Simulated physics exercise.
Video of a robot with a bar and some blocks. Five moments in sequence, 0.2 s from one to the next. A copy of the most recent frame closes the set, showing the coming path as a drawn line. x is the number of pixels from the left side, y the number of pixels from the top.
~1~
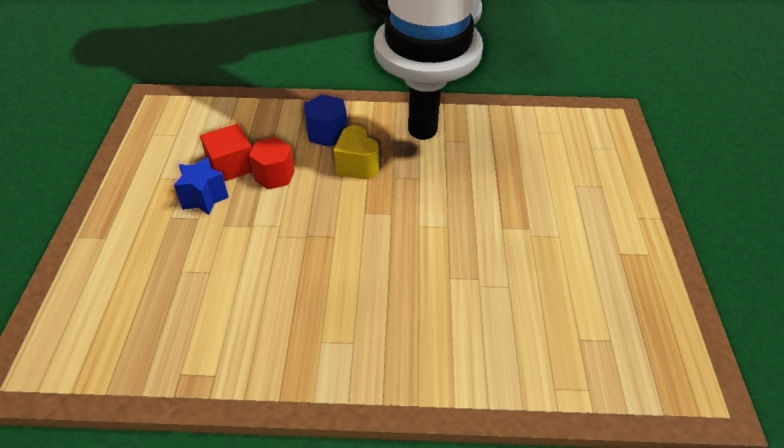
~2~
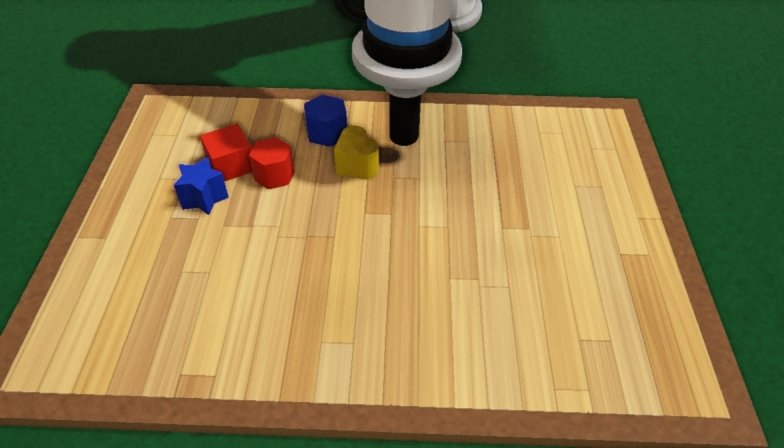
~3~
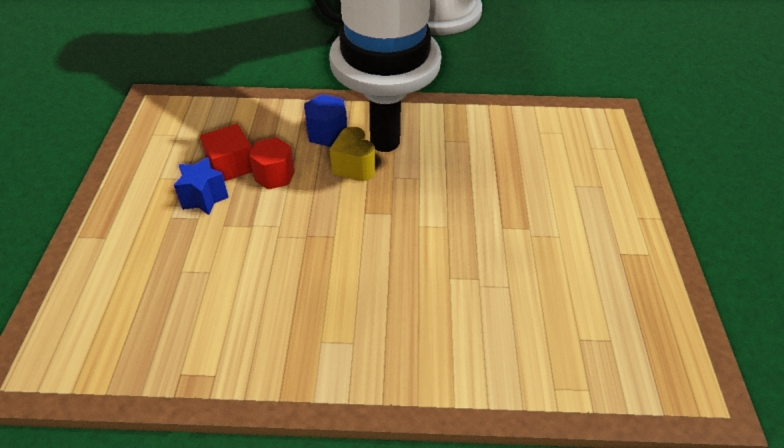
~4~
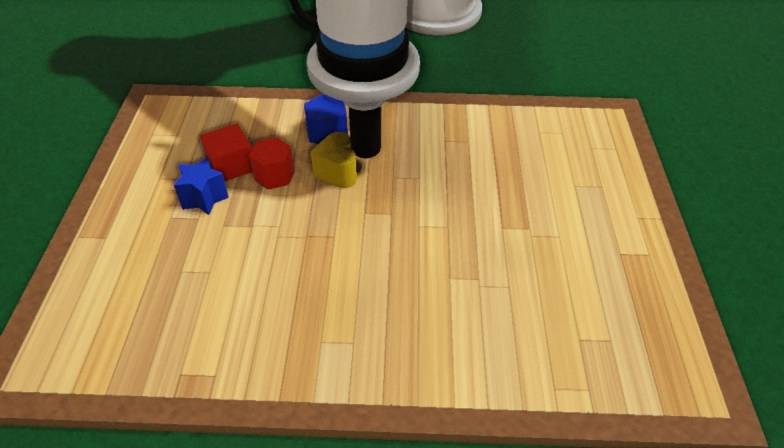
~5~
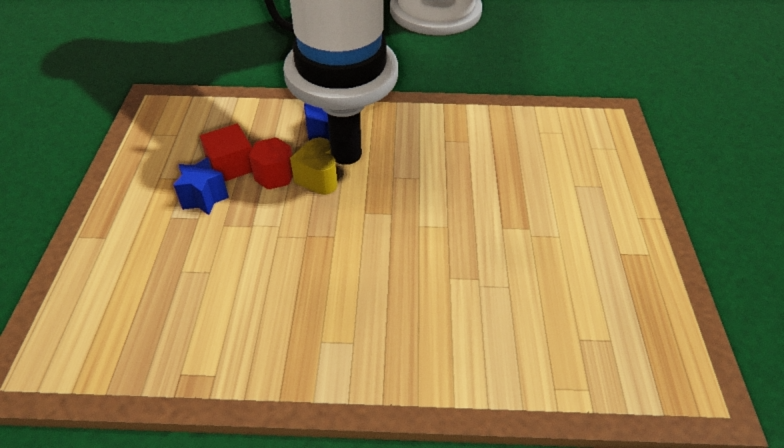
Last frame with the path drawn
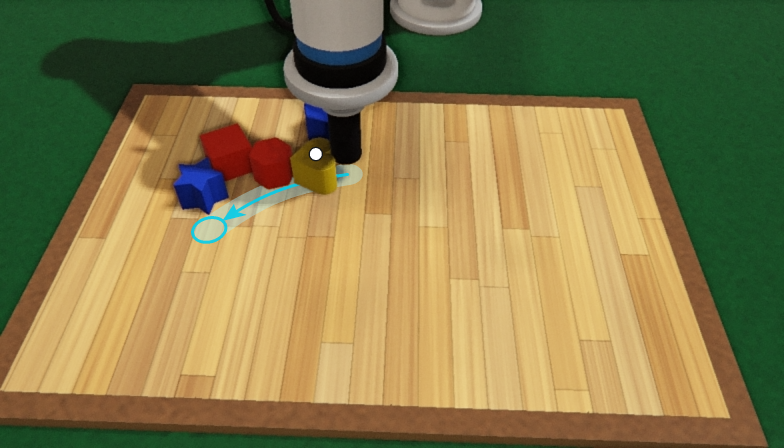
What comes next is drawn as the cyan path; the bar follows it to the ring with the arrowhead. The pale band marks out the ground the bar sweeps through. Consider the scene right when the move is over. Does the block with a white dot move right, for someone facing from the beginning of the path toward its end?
In short: No.
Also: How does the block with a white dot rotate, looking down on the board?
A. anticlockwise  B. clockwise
A - anticlockwise.
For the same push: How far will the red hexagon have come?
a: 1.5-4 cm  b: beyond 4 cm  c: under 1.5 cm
It's b.
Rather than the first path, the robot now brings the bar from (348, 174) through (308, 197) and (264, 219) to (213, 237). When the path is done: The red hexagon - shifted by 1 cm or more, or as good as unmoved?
Here's my answer: The red hexagon gets displaced.
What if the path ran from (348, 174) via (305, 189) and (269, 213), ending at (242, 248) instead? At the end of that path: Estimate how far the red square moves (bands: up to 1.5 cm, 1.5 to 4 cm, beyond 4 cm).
Of the three bands, it's under 1.5 cm.
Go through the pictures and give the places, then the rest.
In the first picture, tip of the bar at (423, 132), middles of tops, blue star at (197, 173), red square at (225, 140), red hexagon at (270, 150), yellow heart block at (356, 141).
In the second picture, bar at (404, 138), nothing pushed.
In the third picture, bar at (385, 144), yellow heart block at (353, 142).
In the fourth picture, bar at (366, 150), yellow heart block at (336, 148).
In the fifth picture, bar at (347, 156), blue star at (197, 173), red square at (225, 140), red hexagon at (270, 150), yellow heart block at (316, 154).
The line goes from (348, 174) by way of (299, 184) and (253, 202) to (209, 230); the dot is on the yellow heart block.
The first path, step by step. One third of the way, bar at (296, 166); red square at (217, 136); red hexagon at (239, 157), turned 85° clockwise; yellow heart block at (271, 175), turned 35° anticlockwise.
Two thirds of the way, bar at (248, 184); blue star at (185, 175); red square at (214, 135); red hexagon at (221, 161), turned 120° clockwise; yellow heart block at (230, 199), turned 55° anticlockwise.
At the end, bar at (203, 212); blue star at (180, 176); red square at (214, 135); red hexagon at (217, 163), turned 130° clockwise; yellow heart block at (194, 231), turned 75° anticlockwise.
